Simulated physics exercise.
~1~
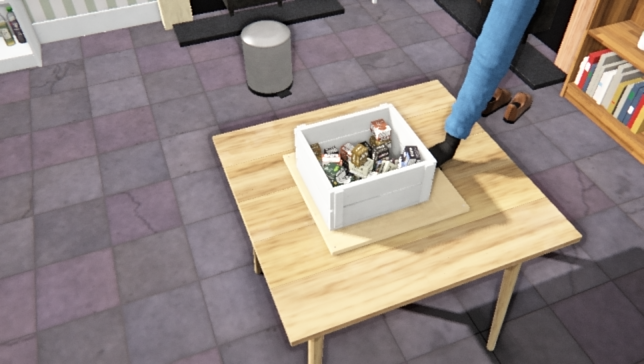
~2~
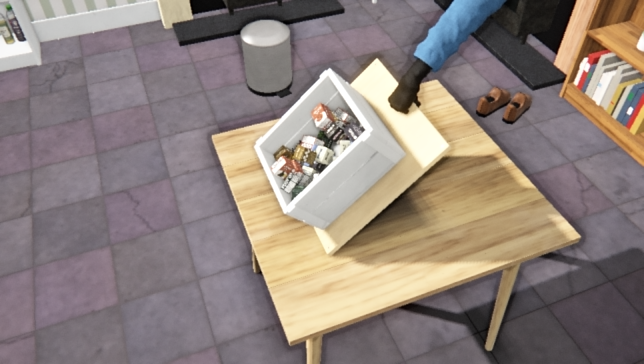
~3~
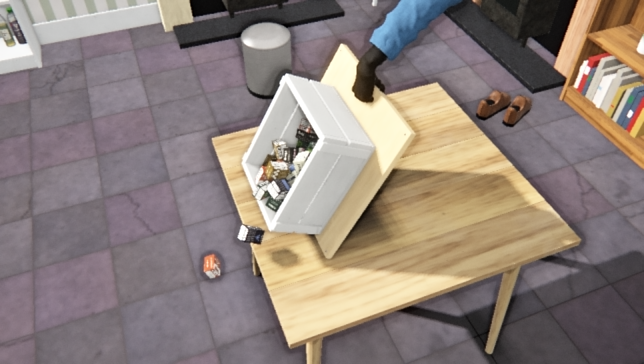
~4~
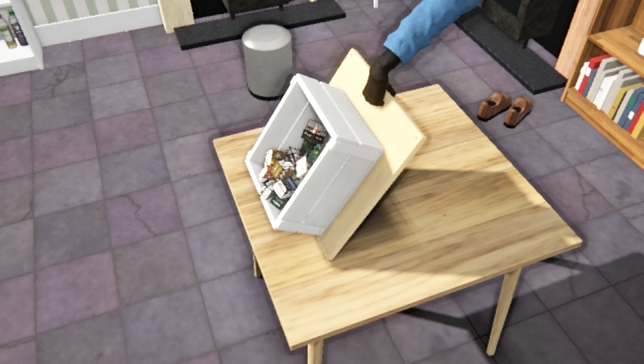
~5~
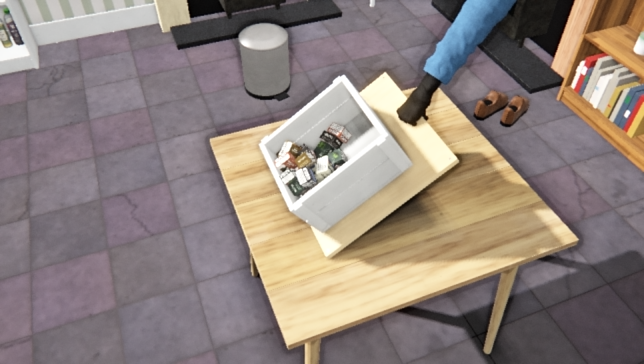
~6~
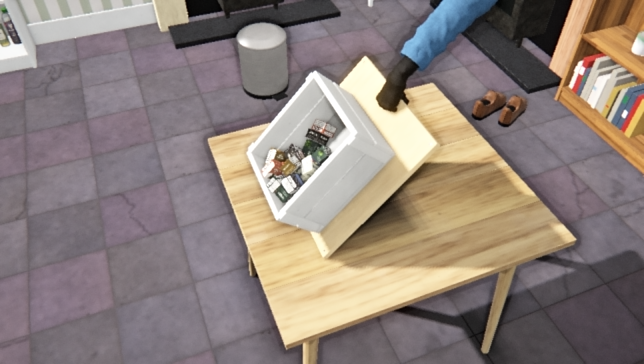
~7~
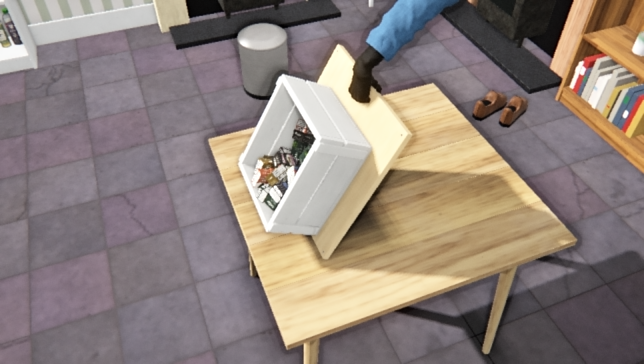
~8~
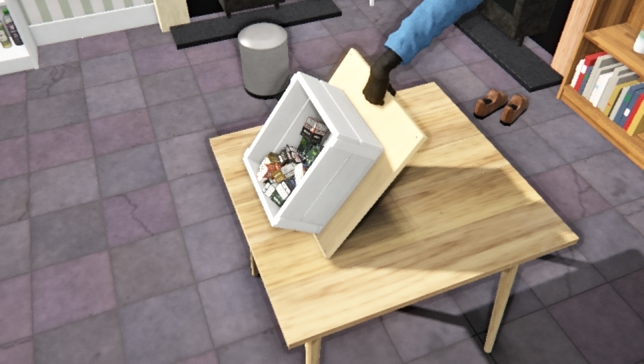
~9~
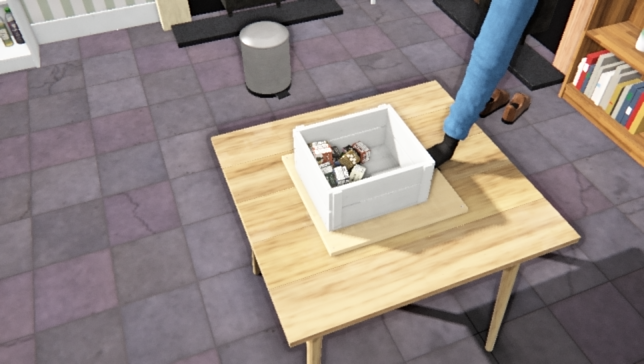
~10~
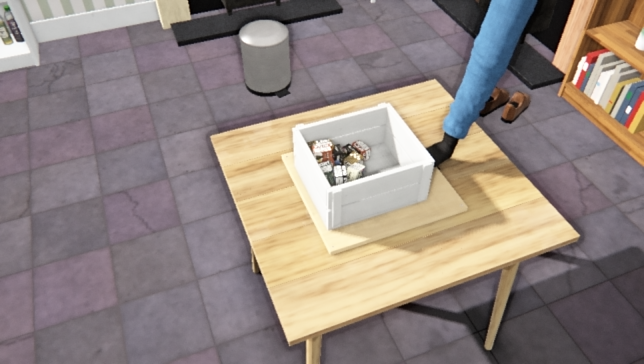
In a room with a purple-tiled floor, a gloved hand tipped a board holding a white tray of small cartons steeply leftward, spilling a couple off the table, then partly lowered and raised it again before setting it flat with most cartons still inside.
